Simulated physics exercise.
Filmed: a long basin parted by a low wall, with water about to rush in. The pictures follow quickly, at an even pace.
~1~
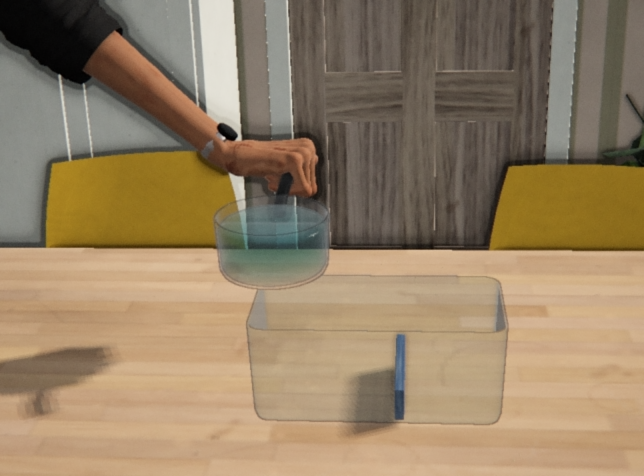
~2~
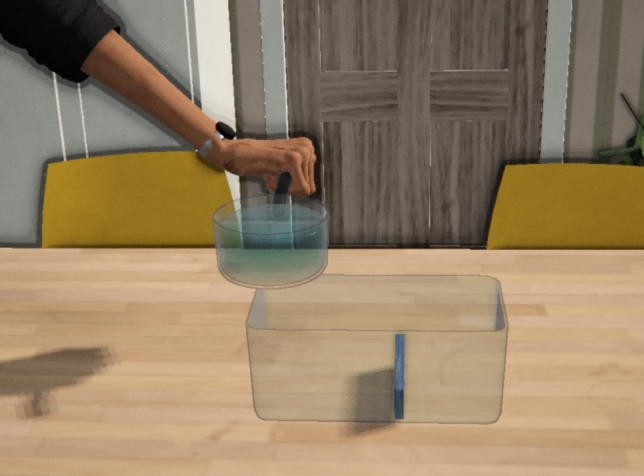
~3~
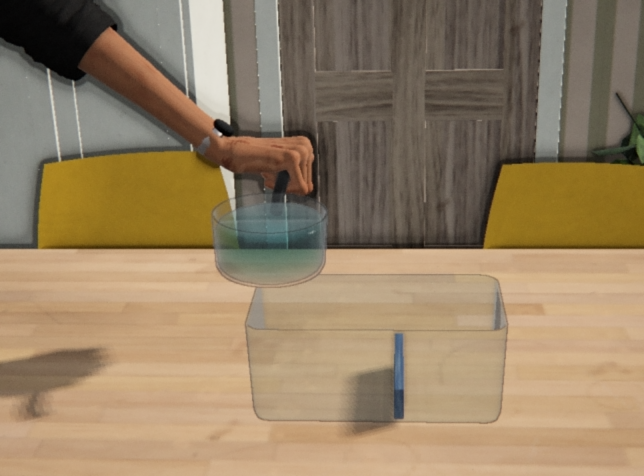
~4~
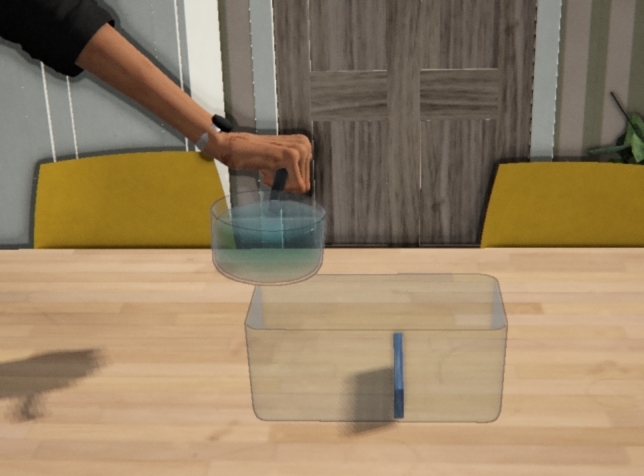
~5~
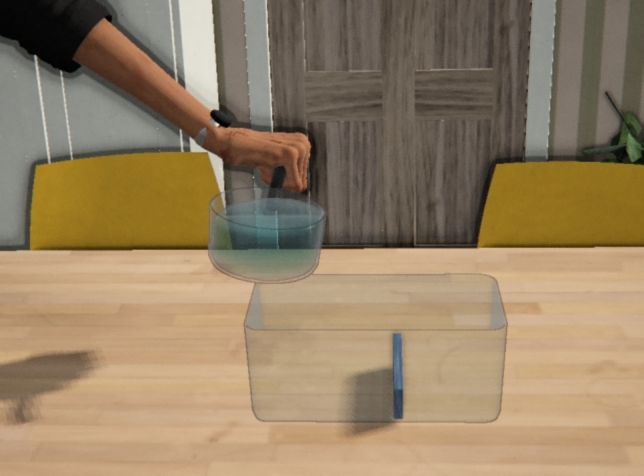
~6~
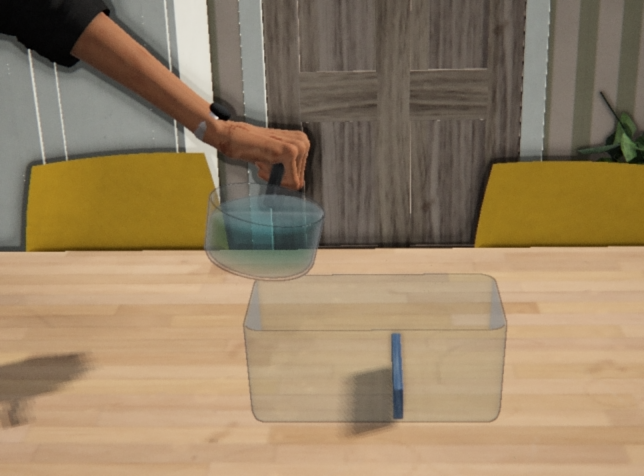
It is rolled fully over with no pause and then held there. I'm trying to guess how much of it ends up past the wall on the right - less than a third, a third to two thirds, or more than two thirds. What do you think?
The right side is left with enough to pass two thirds.
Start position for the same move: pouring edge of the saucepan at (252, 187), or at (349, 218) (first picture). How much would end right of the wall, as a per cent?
In order, roughly 5 percent and 90 percent.
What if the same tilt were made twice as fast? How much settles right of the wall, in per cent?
Near 65 in a hundred.
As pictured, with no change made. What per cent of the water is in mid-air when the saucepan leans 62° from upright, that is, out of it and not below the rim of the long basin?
Around 30 in a hundred, more or less.
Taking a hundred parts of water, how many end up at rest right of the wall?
Share approx. 80 per cent.
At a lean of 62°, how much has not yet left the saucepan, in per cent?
I'd put it near 60 %.
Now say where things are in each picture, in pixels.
The first picture shows tilt 0°; pouring edge (328, 216); surface from (219, 221) to (327, 222); the long basin's rim runs from (255, 302) to (503, 305); the wall's top is at (400, 362).
The second picture shows tilt 0°; pouring edge (327, 216); surface from (218, 221) to (326, 221).
The third picture shows tilt 2°; pouring edge (327, 215); surface from (217, 220) to (325, 219).
The fourth picture shows tilt 4°; pouring edge (326, 215); surface from (215, 219) to (324, 217).
The fifth picture shows tilt 7°; pouring edge (325, 215); surface from (213, 216) to (323, 215).
The sixth picture shows tilt 11°; pouring edge (324, 216); surface from (211, 213) to (323, 212).
A moment on, the saucepan is tipped part way and 59 per cent is still to pour, 9 is left of the wall and 3 right of it.
Next, the saucepan is tipped on its side and 11 per cent is still to pour, 12 is left of the wall and 63 right of it.
Then the saucepan is tipped right over and 0 per cent is still to pour, 18 is left of the wall and 80 right of it.
Later the saucepan is tipped right over and 0 per cent is still to pour, 20 is left of the wall and 80 right of it.
At rest 20 per cent lies left of the wall, 80 right of it and 0 outside.
